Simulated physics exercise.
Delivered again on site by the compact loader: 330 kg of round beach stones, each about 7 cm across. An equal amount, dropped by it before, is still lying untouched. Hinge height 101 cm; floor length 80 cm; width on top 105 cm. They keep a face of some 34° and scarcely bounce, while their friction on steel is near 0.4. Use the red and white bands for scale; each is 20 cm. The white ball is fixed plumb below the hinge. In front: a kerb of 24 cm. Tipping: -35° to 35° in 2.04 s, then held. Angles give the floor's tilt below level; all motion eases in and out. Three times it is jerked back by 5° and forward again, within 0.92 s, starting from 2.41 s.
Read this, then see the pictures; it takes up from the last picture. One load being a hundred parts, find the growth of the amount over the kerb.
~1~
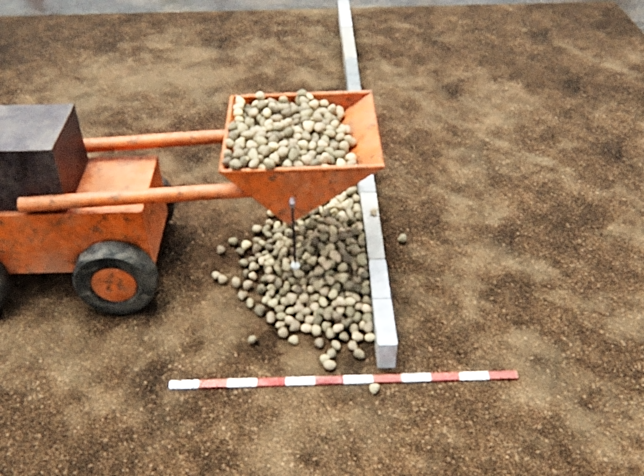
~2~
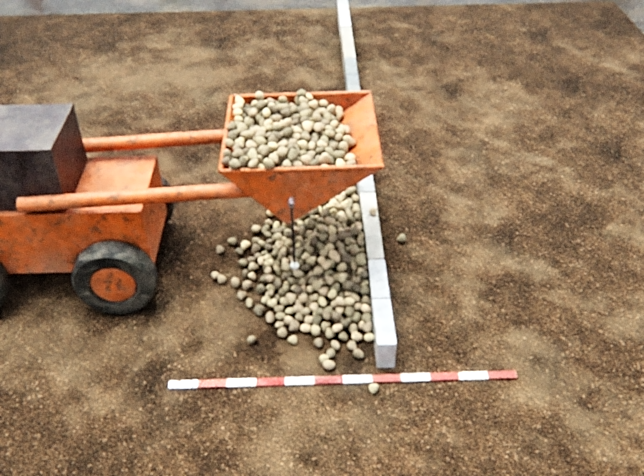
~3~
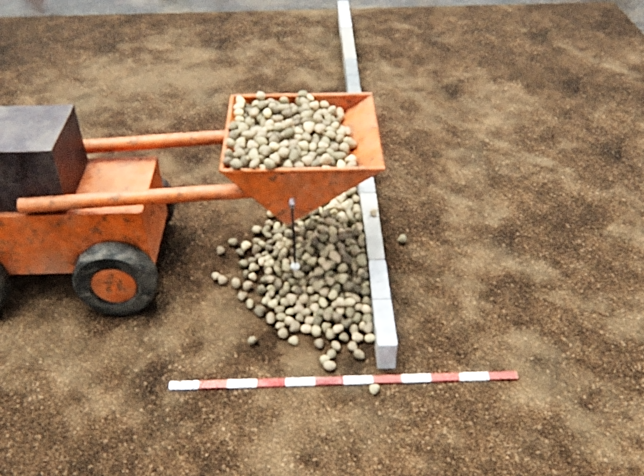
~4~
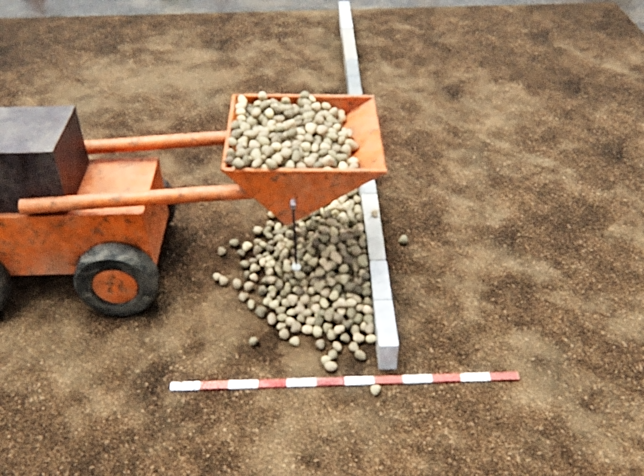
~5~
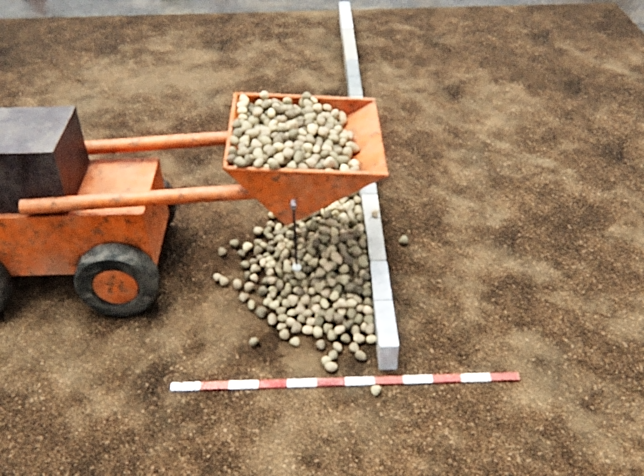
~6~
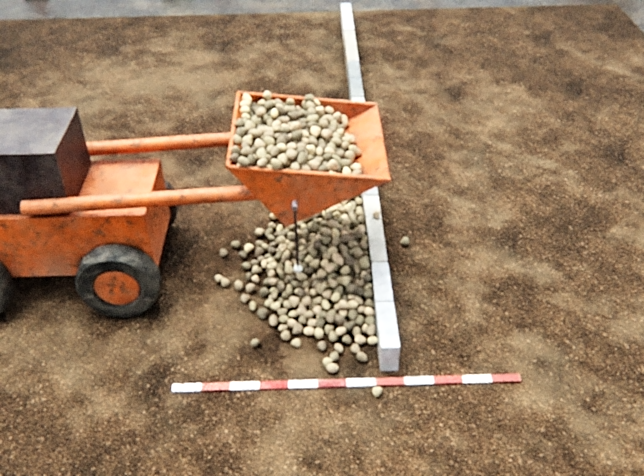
A growth of about 88 parts in a hundred.
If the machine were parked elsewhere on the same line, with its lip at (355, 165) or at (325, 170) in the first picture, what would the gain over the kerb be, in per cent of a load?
I'd say close to 45 per cent for one and close to 10 per cent for the other, in that order.
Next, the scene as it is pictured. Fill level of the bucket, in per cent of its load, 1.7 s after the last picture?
Near 20 per cent of the load is held.
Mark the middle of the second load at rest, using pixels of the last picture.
Roughly at pixel (425, 254).
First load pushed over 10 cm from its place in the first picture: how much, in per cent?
0 per cent.
Then, 1.1 s after the last picture the floor is at 24°; in per cent of one load, 89 in the bucket, 107 on this side of the kerb, 4 over the kerb; the foremost stones are at (399, 234).
Then, 1.7 s after the last picture the floor is at 35°; in per cent of one load, 19 in the bucket, 122 on this side of the kerb, 58 over the kerb; the foremost stones are at (491, 248).
Then, 3.4 s after the last picture the floor is at 35°; in per cent of one load, 0 in the bucket, 112 on this side of the kerb, 88 over the kerb; the foremost stones are at (594, 258).
Then, 5.9 s after the last picture the floor is at 35°; in per cent of one load, 0 in the bucket, 112 on this side of the kerb, 88 over the kerb; the foremost stones are at (594, 258). Net gain over the kerb, 88.
